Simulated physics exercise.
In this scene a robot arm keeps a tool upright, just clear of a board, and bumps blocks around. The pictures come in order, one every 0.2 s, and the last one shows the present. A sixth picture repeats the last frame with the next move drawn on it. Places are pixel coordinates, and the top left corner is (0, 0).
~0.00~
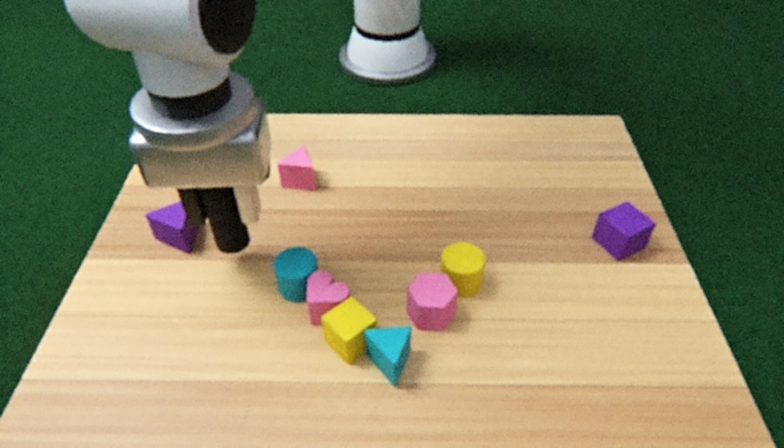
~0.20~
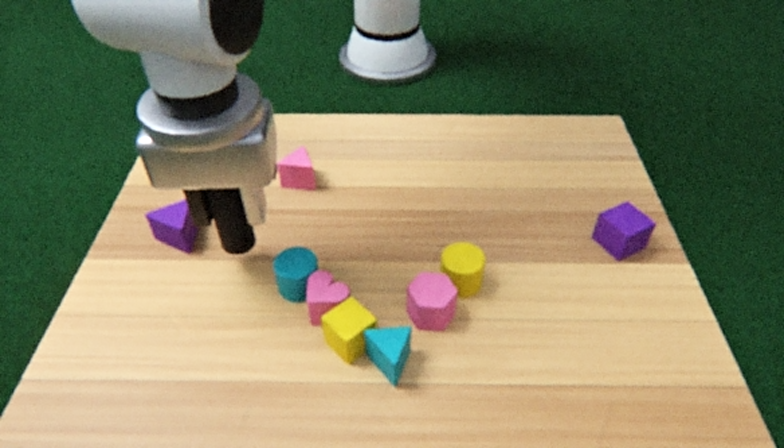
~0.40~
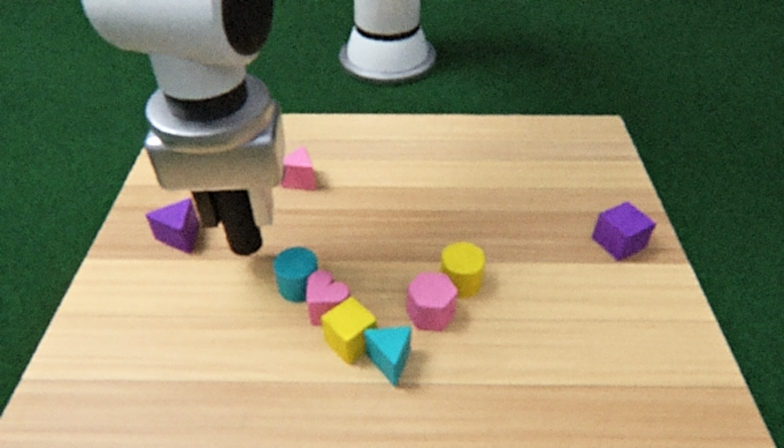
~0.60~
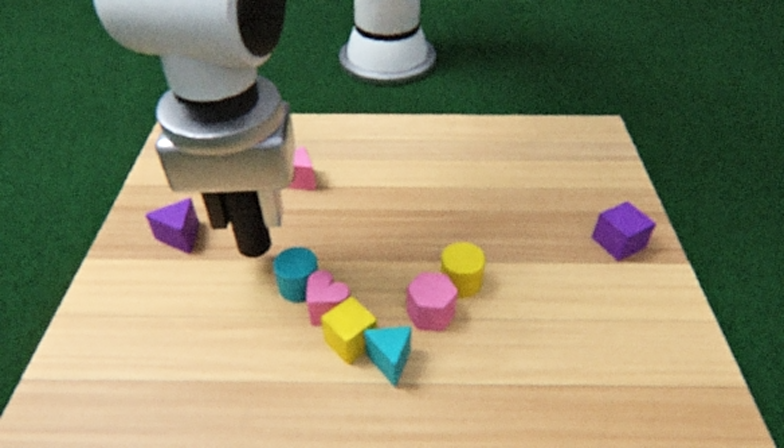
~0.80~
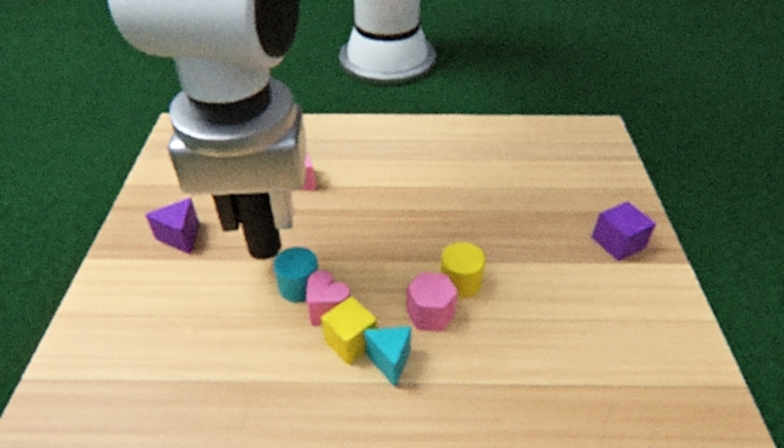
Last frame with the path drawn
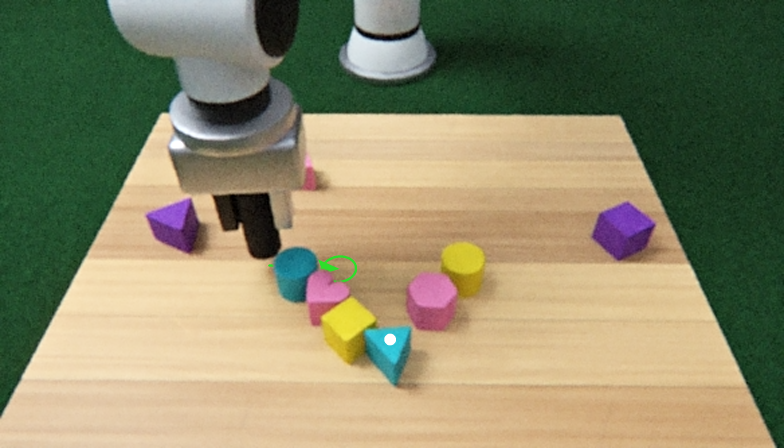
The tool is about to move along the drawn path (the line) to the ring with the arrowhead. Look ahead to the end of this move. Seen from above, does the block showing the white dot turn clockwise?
No, that is not how it ends up.
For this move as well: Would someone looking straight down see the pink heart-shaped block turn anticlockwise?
It seems so.
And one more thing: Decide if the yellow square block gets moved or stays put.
At the moment the path ends, the yellow square block no longer stands where it did.
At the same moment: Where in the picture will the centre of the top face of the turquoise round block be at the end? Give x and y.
I'd expect the centre of its top face to be at (328, 274).
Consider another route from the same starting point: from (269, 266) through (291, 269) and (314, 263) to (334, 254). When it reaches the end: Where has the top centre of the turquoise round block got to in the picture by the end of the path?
(319, 267)
The line goes from (269, 266) directly to (339, 269); the dot is on the turquoise triangular piece.
What follows on the original path. Halfway along, tool at (302, 250); turquoise round block at (313, 270); pink heart-shaped block at (339, 299), turned 20° anticlockwise; yellow square block at (358, 327), turned 25° clockwise; turquoise triangular piece at (395, 347), turned 25° anticlockwise.
At the end, tool at (337, 251); turquoise round block at (328, 274); pink heart-shaped block at (337, 308), turned 30° anticlockwise; yellow square block at (362, 333), turned 15° clockwise; turquoise triangular piece at (400, 350), turned 25° anticlockwise.
